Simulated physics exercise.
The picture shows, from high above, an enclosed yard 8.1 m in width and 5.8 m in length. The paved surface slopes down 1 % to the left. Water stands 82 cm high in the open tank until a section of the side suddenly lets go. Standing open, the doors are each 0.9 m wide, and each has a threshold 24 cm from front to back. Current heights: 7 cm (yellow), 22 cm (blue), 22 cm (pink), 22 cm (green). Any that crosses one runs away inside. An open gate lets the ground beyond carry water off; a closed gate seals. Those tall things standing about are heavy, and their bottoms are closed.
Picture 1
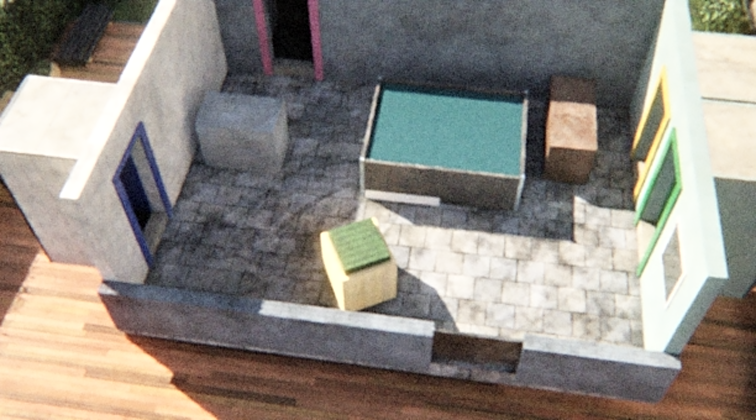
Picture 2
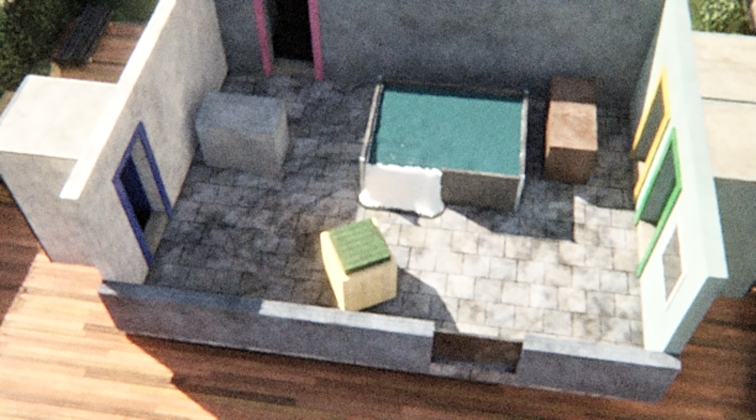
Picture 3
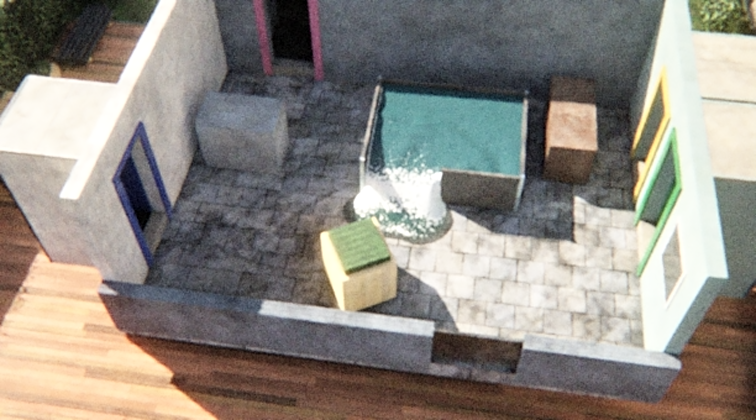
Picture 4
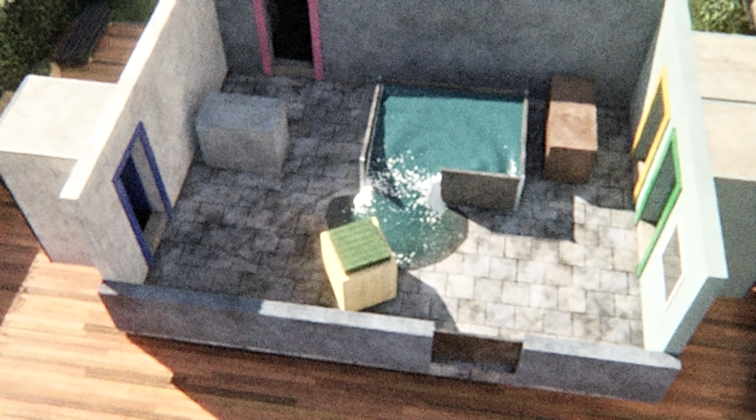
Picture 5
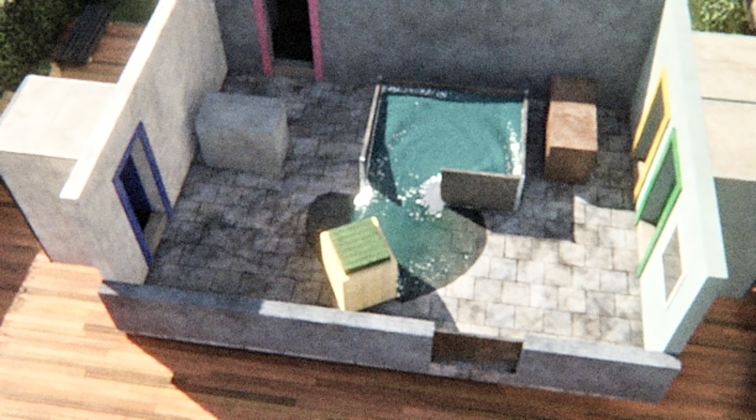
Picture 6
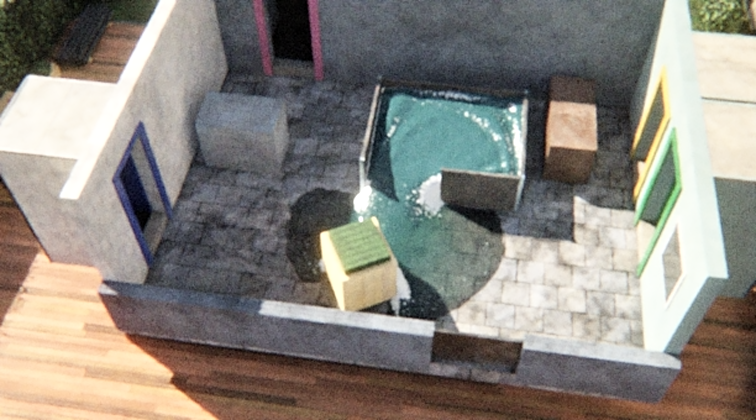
In a walled yard with a paved floor, a large open tank of blue-green water stands whole and still before white water bursts from the left part of its front side. The water splashes onto the paving, spreads in a widening pool around the yellow, green-topped box, and ripples cross the tank.
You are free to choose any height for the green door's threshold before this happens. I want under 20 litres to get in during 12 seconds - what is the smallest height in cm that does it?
You would need about 7.5 cm.
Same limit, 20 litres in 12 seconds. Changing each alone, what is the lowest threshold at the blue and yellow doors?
Roughly 25 cm for the blue door and roughly 11.5 cm for the yellow door.
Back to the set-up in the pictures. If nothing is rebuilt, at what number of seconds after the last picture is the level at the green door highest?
Near 3.0 s.
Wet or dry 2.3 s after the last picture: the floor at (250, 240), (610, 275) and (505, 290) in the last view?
1: Awash; 2: Awash; 3: Awash.
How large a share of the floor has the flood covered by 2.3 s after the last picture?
I'd estimate about 50 percent.
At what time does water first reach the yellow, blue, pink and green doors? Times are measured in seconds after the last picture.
The yellow door at 2.6 s, the blue door at 1.2 s, the pink door at 4.0 s, the green door at 2.0 s.
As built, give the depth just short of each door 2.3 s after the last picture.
At the yellow door the depth is 0 cm, at blue 31 cm, at pink 0 cm and at green 7 cm.
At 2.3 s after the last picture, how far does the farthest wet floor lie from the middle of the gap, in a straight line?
About 5.0 m.
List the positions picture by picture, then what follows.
In the first frame, the open tank at (447, 128) is whole and still, 82 cm deep; the green door at (655, 212) is dry.
In the second frame, the gap is at (402, 185), the front 0.4 m out at (422, 215); the back of the open tank holds 82 cm.
In the third frame, the gap is at (402, 187), the front 0.9 m out at (404, 238); the back of the open tank holds 82 cm.
In the fourth frame, water pours out at (402, 188) and has run 1.4 m, to a hidden place; about 11 cm deep outside, 81 cm at the back.
In the fifth frame, water pours out at (402, 188) and has run 2.1 m, to (399, 298); about 8 cm deep outside, 76 cm at the back.
In the sixth frame, the front is at a hidden place, 2.6 m from the gap at (402, 188); 5.6 m2 of floor is wet, 69 cm left at the back; 2.4 m in a straight line remain to the green door at (655, 212).
Then, 0.7 s after the last picture water covers 30 % of the floor, deepest (56 cm) near (371, 246); it has not reached the green door.
Then, 2.3 s after the last picture water covers 50 % of the floor, deepest (38 cm) near (623, 362); 7 cm at the green door, 0 litres in over its 22 cm threshold.
Then, 11.3 s after the last picture water covers 100 % of the floor, deepest (23 cm) near (228, 71); 10 cm at the green door, 0 litres in over its 22 cm threshold.
At the green door as built, the water peaked near 12 cm, 3.1 s after the last picture.
Run again over the same 12 s with other heights there, 27 litres in over 7 cm, 12 litres over 8.5 cm. The limit of 20 litres is kept from about 7.5 cm up.
